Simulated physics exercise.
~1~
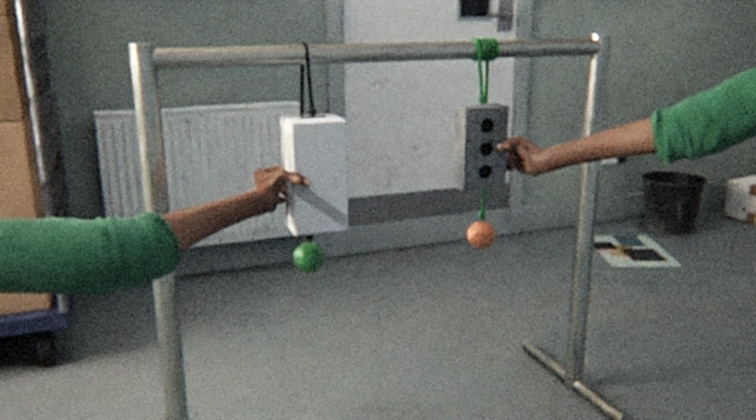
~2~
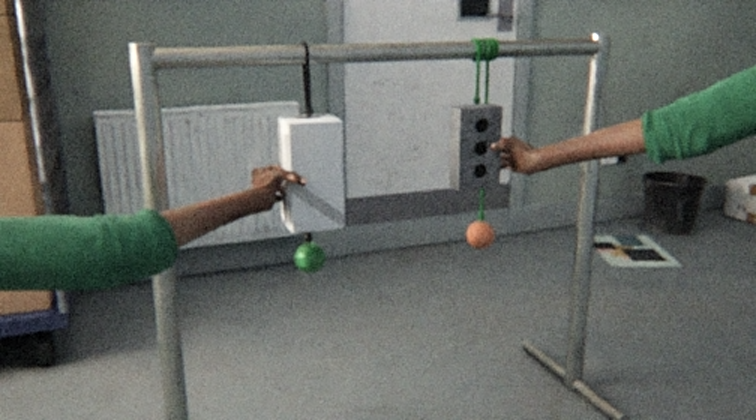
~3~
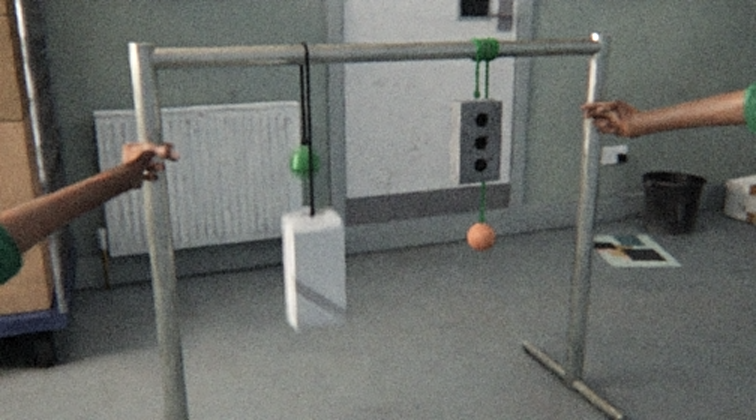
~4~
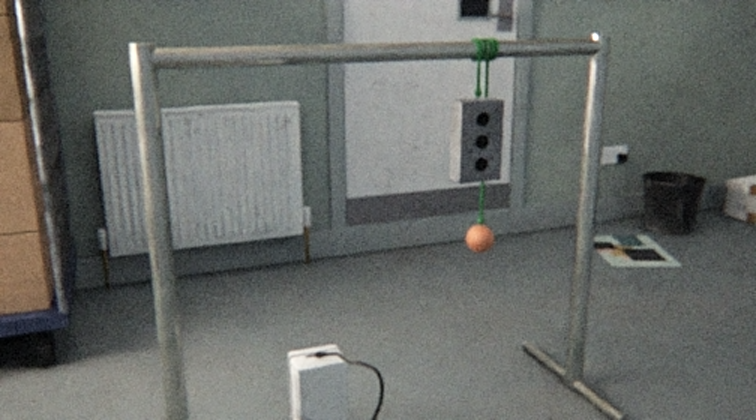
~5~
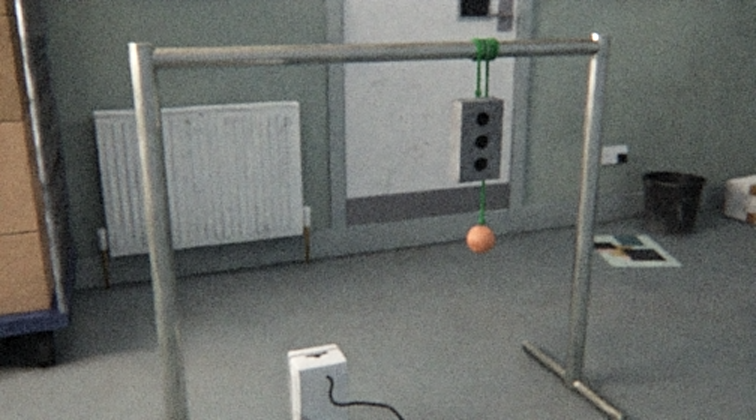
A white case drops to the floor once both hands let go; the paver stays hanging.
